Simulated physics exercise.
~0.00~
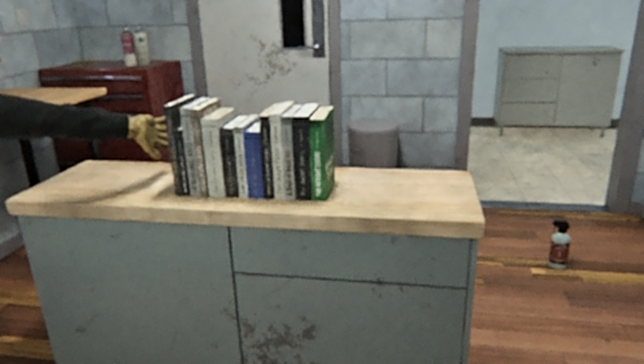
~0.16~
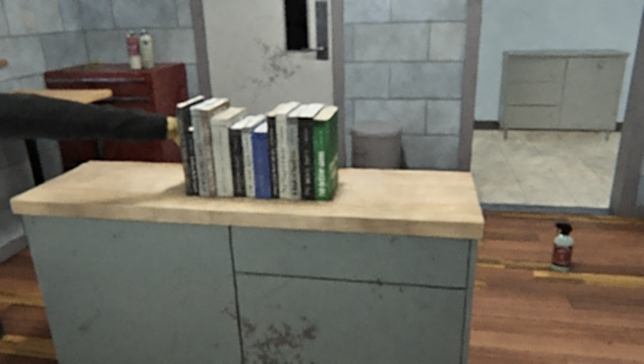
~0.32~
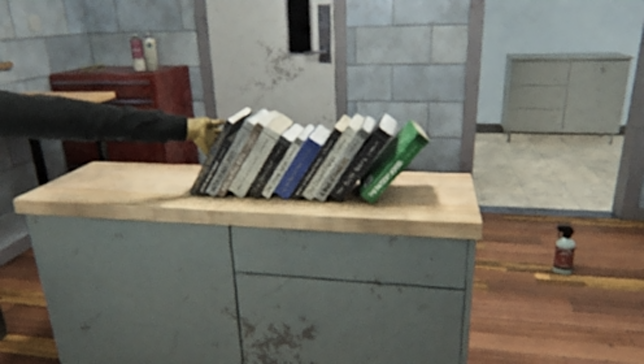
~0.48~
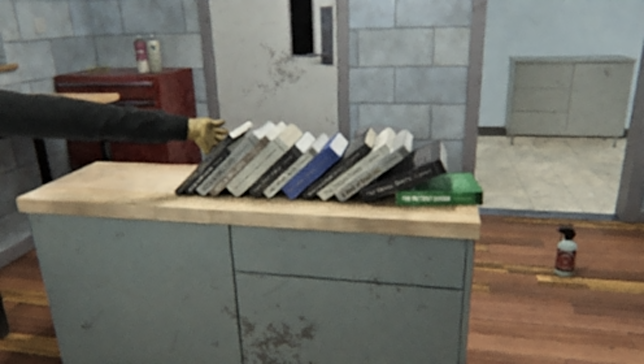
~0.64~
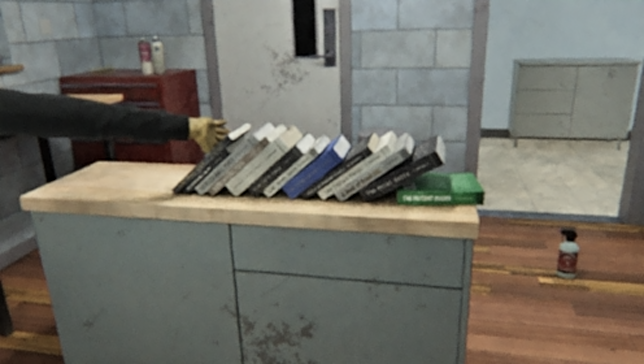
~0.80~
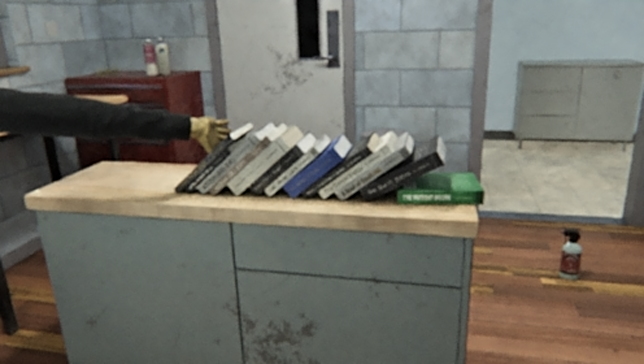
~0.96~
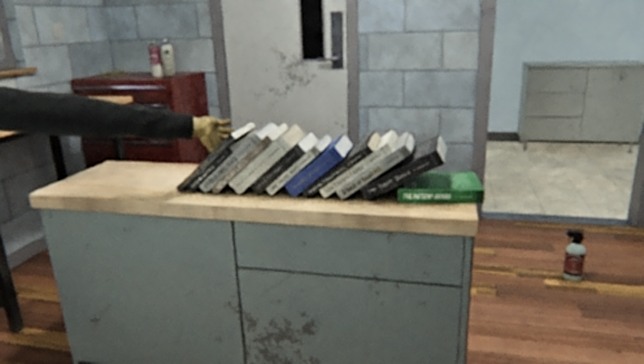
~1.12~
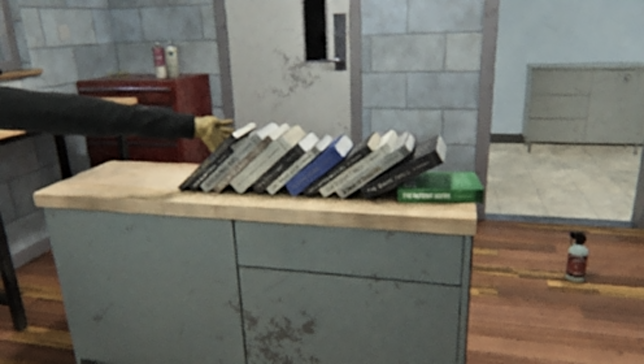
In a room with grey block walls and a reddish wooden floor, the slowly drifting view faces a grey cabinet with a pale wooden top. A row of upright books stands on it, a blue one near the middle and a green one at the right end, while a dark-sleeved arm in a tan glove reaches in from the left. The glove pushes the leftmost book, and the whole row tips rightward. The green book drops onto its side near the right edge, the others slanting behind it. The hand stops, and every book stays on the worktop, the blue one still leaning.
